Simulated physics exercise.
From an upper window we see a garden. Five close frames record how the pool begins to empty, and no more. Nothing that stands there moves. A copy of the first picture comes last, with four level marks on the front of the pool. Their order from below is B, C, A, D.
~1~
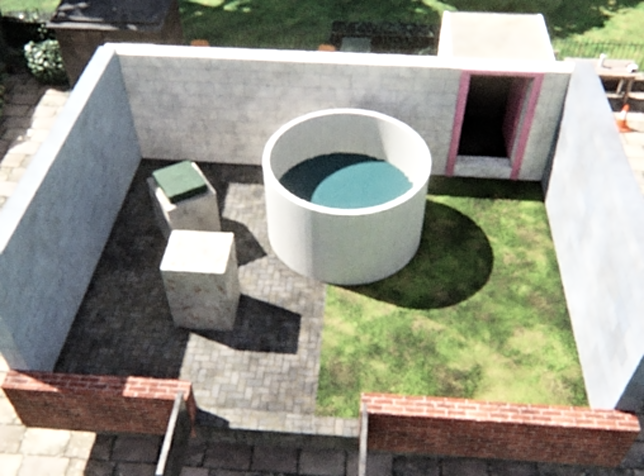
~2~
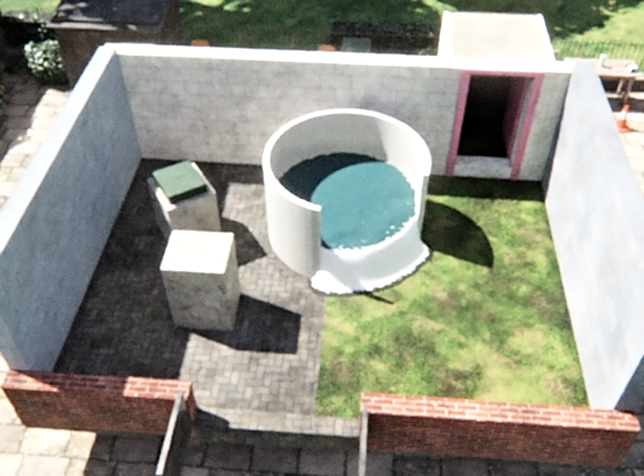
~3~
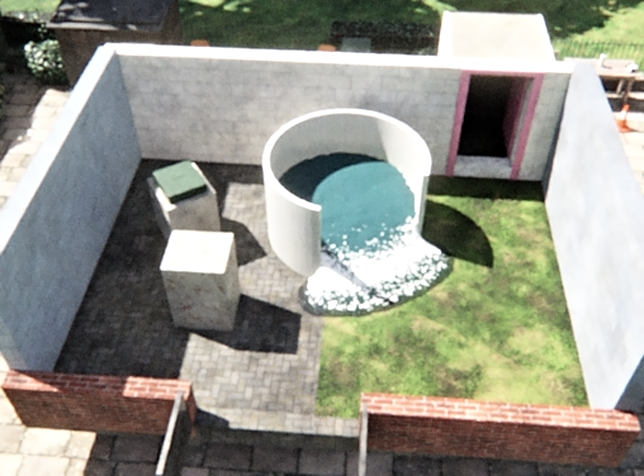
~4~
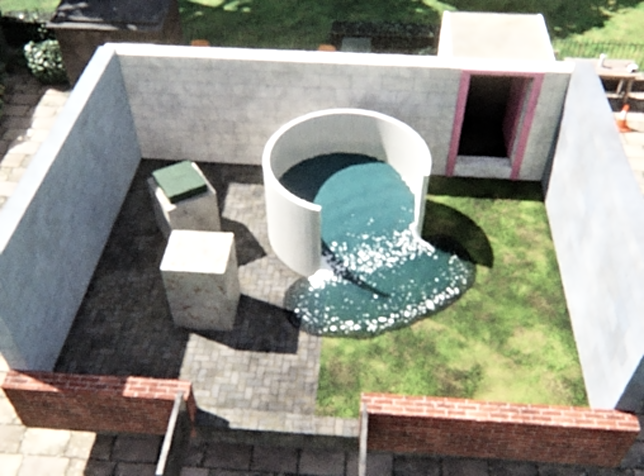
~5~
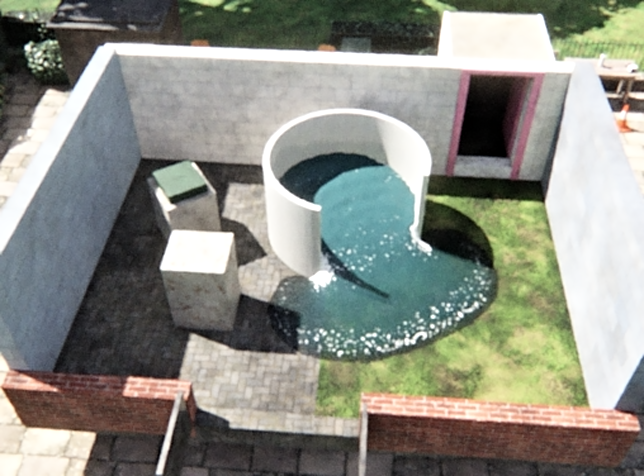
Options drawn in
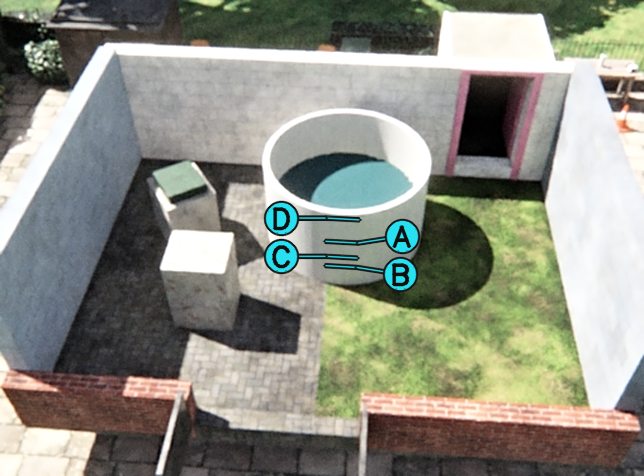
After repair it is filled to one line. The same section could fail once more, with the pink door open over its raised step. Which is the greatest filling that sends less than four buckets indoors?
A will do.
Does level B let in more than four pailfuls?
No, that is safe.
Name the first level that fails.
D.
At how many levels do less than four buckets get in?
Three of them.
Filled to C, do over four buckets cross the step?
No, not at all.
On the marked copy, A at (341, 242); B at (341, 266); C at (341, 257); D at (342, 218); from the bottom up B, C, A, D.
With A, a splash gets over, under a bucket.
With B, nothing gets over.
With C, nothing gets over.
With D, about 8 bucketfuls get in.
